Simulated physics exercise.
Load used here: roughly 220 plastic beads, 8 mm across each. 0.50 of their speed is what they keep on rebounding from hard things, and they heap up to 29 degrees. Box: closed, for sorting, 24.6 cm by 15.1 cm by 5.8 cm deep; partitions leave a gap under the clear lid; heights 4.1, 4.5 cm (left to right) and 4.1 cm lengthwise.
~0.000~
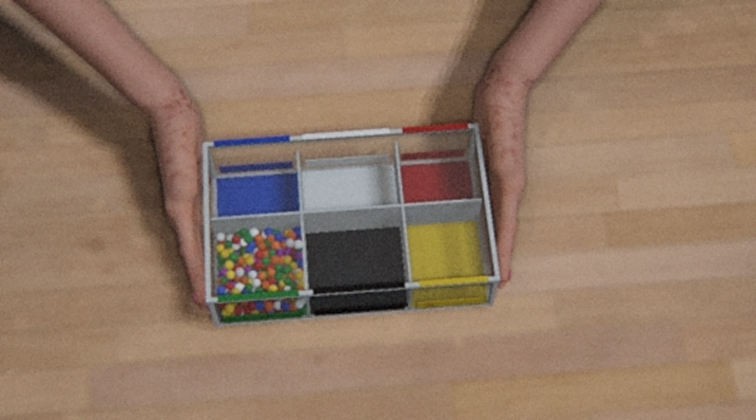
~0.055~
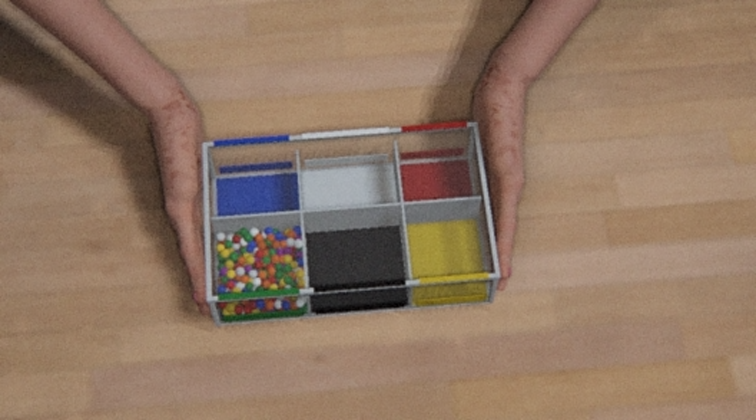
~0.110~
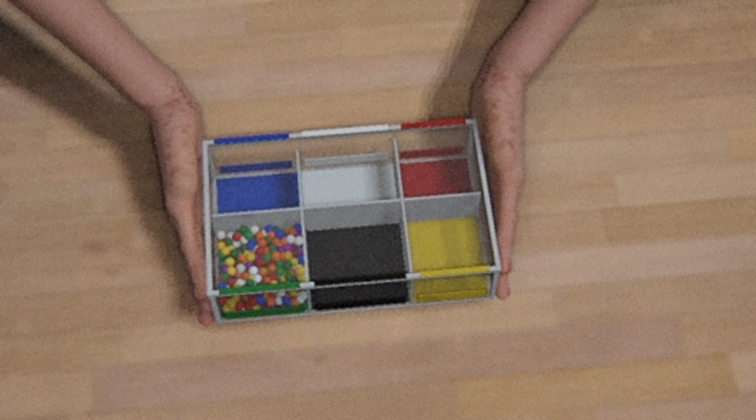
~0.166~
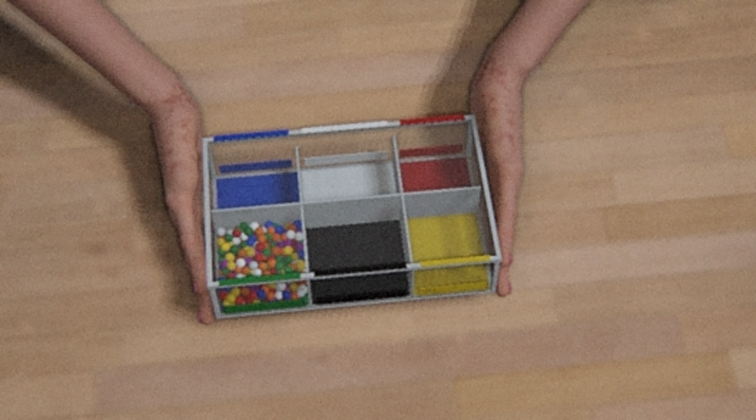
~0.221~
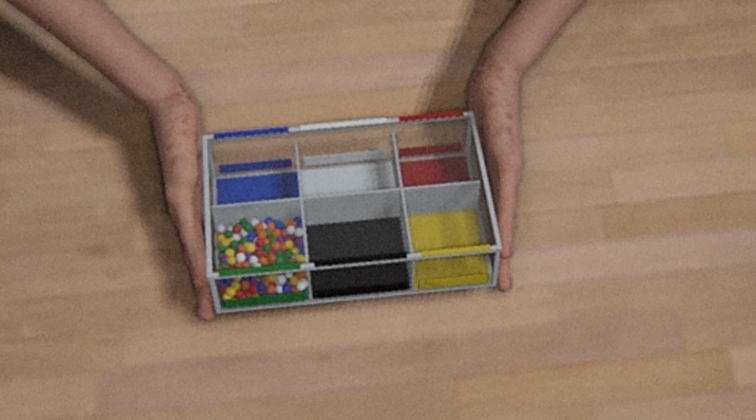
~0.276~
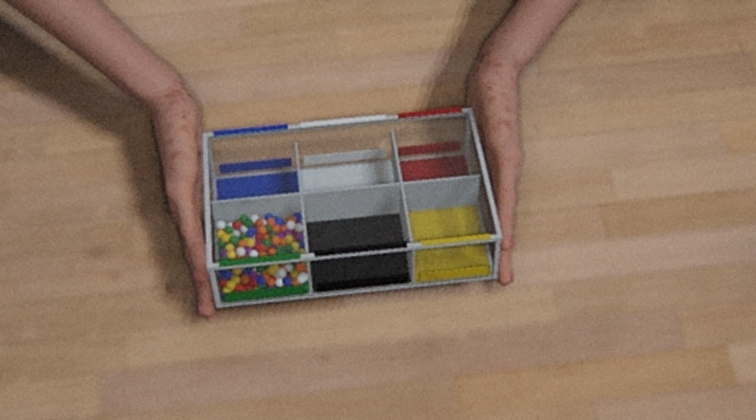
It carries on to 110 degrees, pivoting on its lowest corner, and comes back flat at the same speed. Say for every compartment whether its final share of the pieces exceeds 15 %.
Red: Does not exceed, blue: Exceeds, green: Exceeds, yellow: Does not exceed, white: Does not exceed, black: Does not exceed.
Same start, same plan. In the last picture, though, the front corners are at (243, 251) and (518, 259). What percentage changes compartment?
That gives some 40 per cent.
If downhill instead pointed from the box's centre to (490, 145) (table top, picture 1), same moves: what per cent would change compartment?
Something like 45 in a hundred.
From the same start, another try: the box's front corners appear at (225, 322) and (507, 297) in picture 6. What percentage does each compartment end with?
Final shares: Red 0%, blue 0%, green 95%, yellow 5%, white 0%, black 5%.
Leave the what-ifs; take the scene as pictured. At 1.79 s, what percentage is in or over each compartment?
Red 0 %, blue 25 %, green 70 %, yellow 0 %, white 5 %, black 0 %.
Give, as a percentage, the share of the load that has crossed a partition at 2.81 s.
About 35 %.
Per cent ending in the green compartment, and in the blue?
Green: 60; blue: 30.
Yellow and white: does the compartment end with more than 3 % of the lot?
Checking yellow: It falls short; checking white: It clears.
After 1.79 s, tilt 110 degrees; blue 25 %, green 70 %, white 5 %.
Then, at 2.81 s, tilt 50 degrees; blue 25 %, green 65 %, white 10 %.
After 3.80 s, tilt 0 degrees; blue 30 %, green 60 %, white 10 %.
By 4.5 s all is still; red 0 %, blue 30 %, green 60 %, yellow 0 %, white 10 %, black 0 %.
